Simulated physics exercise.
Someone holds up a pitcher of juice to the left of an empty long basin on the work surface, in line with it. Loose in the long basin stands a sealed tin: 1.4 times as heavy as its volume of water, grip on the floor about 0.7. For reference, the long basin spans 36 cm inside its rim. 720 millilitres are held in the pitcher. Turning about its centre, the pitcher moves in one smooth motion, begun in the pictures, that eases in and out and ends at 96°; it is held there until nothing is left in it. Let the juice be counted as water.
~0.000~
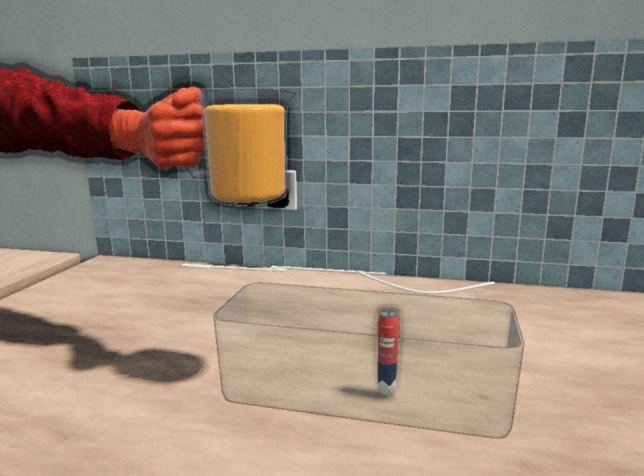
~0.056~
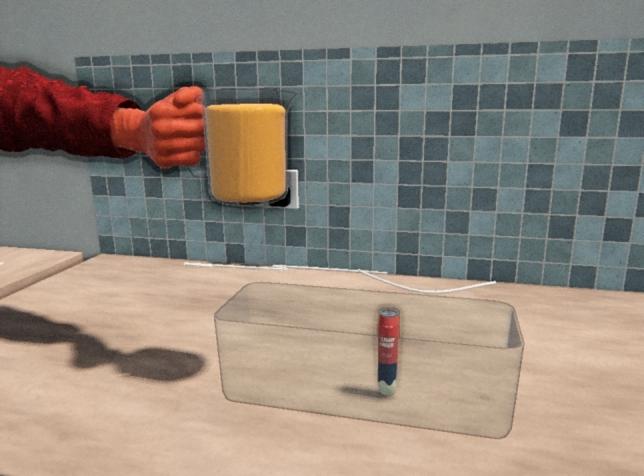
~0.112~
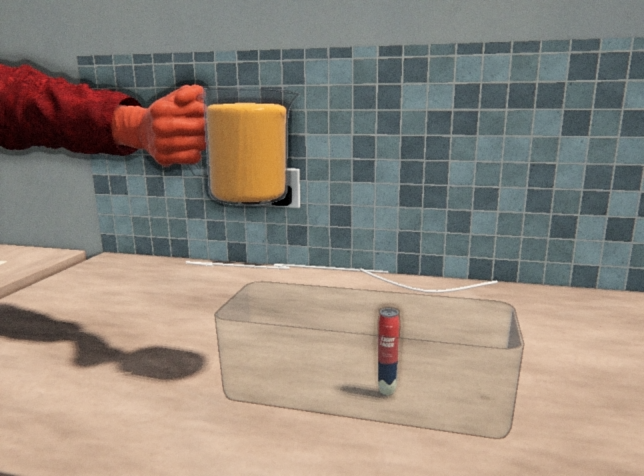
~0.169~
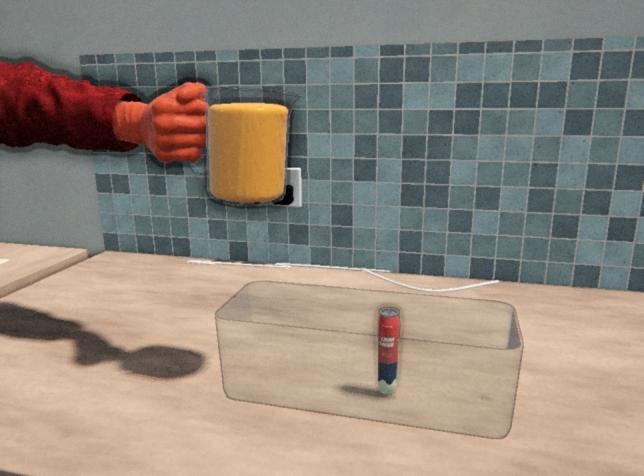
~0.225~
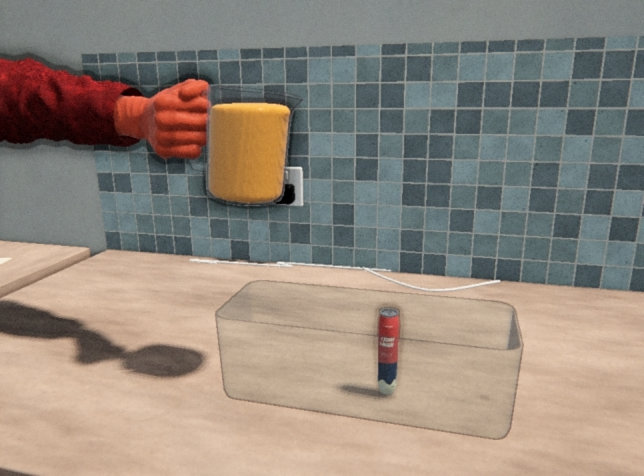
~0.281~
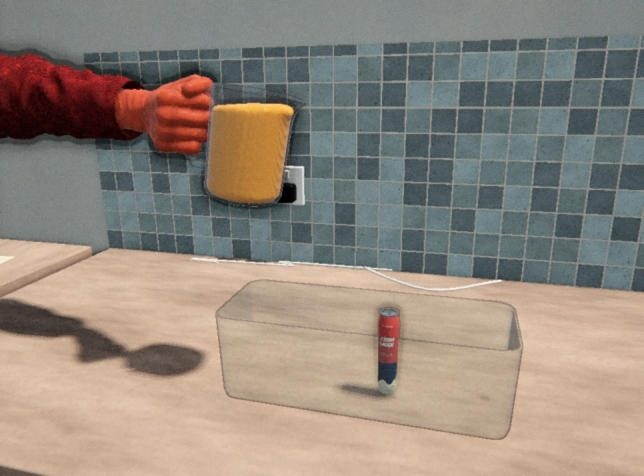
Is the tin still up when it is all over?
No, the tin goes over.
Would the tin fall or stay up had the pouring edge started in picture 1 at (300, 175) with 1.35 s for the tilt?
After that, the tin stays vertical.
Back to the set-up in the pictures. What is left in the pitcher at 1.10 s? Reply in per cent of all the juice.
I'd estimate some 46 per cent.
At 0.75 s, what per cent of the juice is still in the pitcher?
At that time about 88 in a hundred parts are still held.
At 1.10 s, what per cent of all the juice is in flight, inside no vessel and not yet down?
Something like 24 per cent of the total.
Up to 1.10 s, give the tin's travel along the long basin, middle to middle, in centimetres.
The tin is about 4 cm from where it started.
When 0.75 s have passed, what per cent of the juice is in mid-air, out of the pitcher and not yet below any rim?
About 10 per cent.
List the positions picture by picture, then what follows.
In the first picture, tilt 0°; pouring edge (297, 91); surface from (211, 108) to (284, 107); the long basin's rim runs from (231, 300) to (518, 325); the tin's top is at (389, 316).
In the second picture, tilt 0°; pouring edge (298, 92); surface from (211, 107) to (285, 107).
In the third picture, tilt 2°; pouring edge (299, 93); surface from (213, 107) to (286, 108).
In the fourth picture, tilt 4°; pouring edge (301, 95); surface from (215, 108) to (288, 108).
In the fifth picture, tilt 6°; pouring edge (304, 98); surface from (218, 107) to (290, 109).
In the sixth picture, tilt 10°; pouring edge (307, 102); surface from (219, 108) to (294, 109).
Then, 0.75 s in, the tilt is 57° and 88 per cent is still to pour; the tin stands where it began.
Then, 1.10 s in, the tilt is 88° and 47 per cent is still to pour; the tin leans 36°.
Then, 1.46 s in, the tilt is 96° and 11 per cent is still to pour; the tin lies on its side.
Then, 1.85 s in, the tilt is 96° and 2 per cent is still to pour; the tin lies on its side.
Finally, the tin lies on its side.
